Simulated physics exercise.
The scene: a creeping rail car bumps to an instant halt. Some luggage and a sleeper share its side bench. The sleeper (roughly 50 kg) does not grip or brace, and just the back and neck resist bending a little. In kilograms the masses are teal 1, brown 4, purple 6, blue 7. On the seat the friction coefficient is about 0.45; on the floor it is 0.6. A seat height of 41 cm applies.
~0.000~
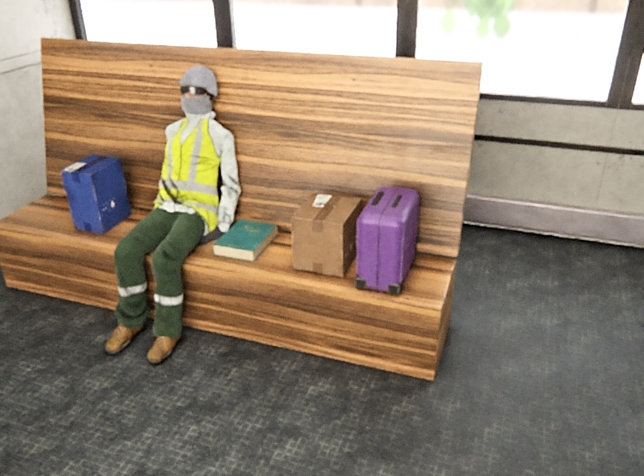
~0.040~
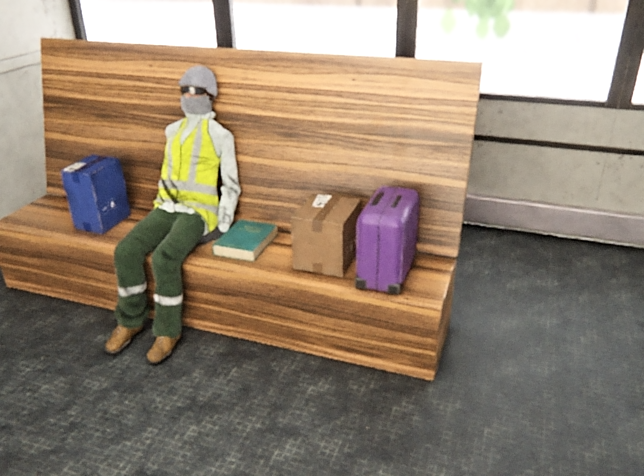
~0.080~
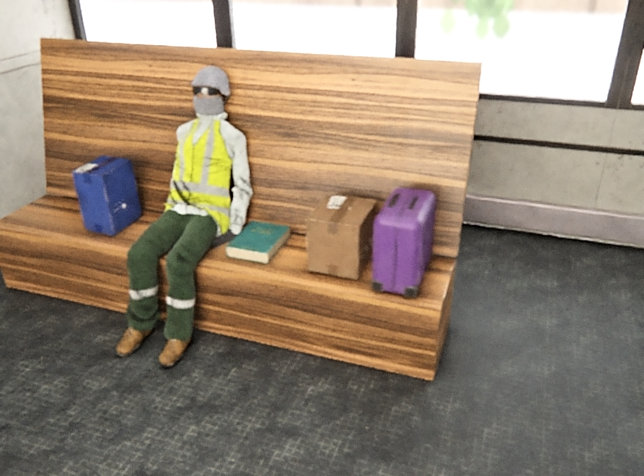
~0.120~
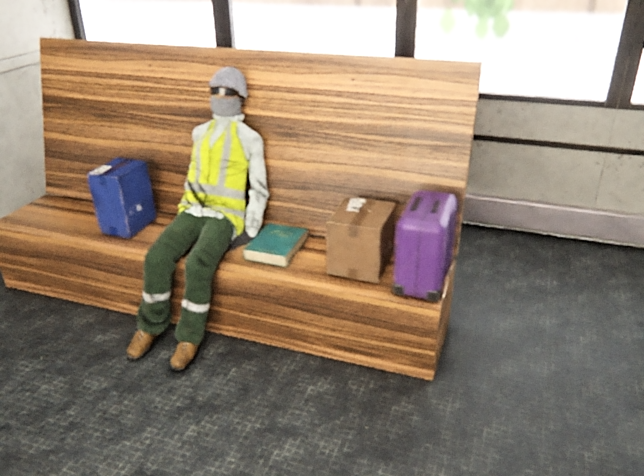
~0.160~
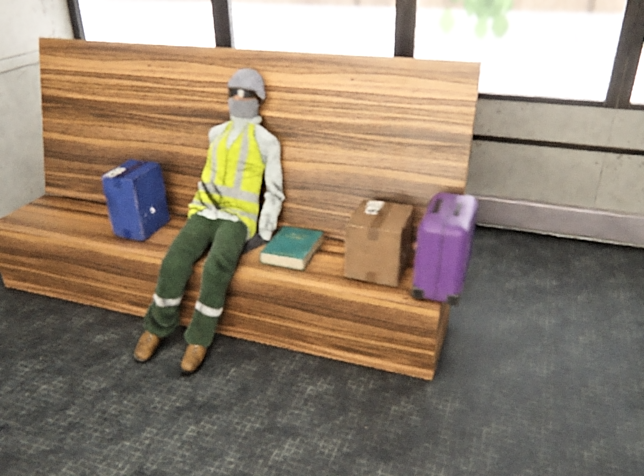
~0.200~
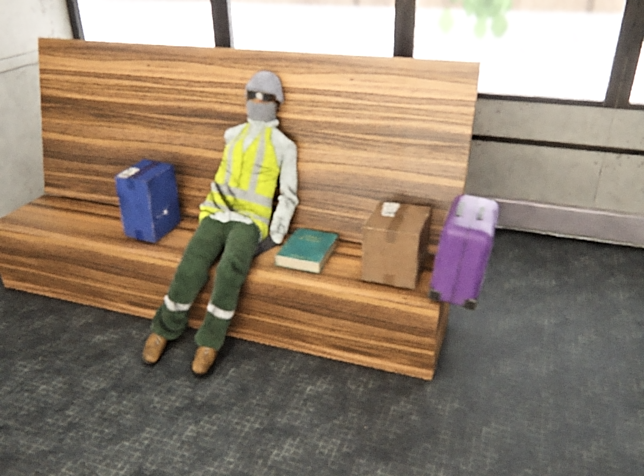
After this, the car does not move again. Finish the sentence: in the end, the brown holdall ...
... slips off.
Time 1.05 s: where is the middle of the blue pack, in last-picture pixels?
Close to pixel (250, 229) in the final frame.
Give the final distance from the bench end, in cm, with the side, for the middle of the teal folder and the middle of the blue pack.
Teal folder short by 20, blue pack short by 100.
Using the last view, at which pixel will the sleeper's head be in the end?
(434, 216).
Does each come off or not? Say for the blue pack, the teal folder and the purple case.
At the end: Blue pack still in place; teal folder still in place; purple case fallen away.
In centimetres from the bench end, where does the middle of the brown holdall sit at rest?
Past side, about 45 cm.
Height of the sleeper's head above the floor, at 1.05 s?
Roughly 60 cm above the floor.
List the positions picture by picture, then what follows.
Brown holdall (327, 234), teal folder (247, 239), in the first frame.
Brown holdall (327, 234), teal folder (246, 240), in the second frame.
Brown holdall (342, 236), teal folder (259, 241), in the third frame.
Brown holdall (361, 239), teal folder (277, 244), in the fourth frame.
Brown holdall (380, 242), teal folder (293, 247), in the fifth frame.
Brown holdall (396, 244), teal folder (308, 249). Everything loose set off at about 2.8 m/s, in the sixth frame.
After 0.40 s the brown holdall is 8 cm past the bench end, tilted 20°, near (468, 257) in the last picture's view; the teal folder 39 cm short of the bench end, tilted 0°.
After 0.65 s the brown holdall is 43 cm past the bench end, tilted 90°, near (534, 343) in the last picture's view; the teal folder 21 cm short of the bench end, tilted 0°.
After 1.05 s the brown holdall is 44 cm past the bench end, tilted 90°, near (537, 345) in the last picture's view; the teal folder 20 cm short of the bench end, tilted 0°.
Final state at 1.5 s, teal folder stays on; brown holdall drops off; purple case drops off; blue pack stays on; sleeper's hips keep to the seat.
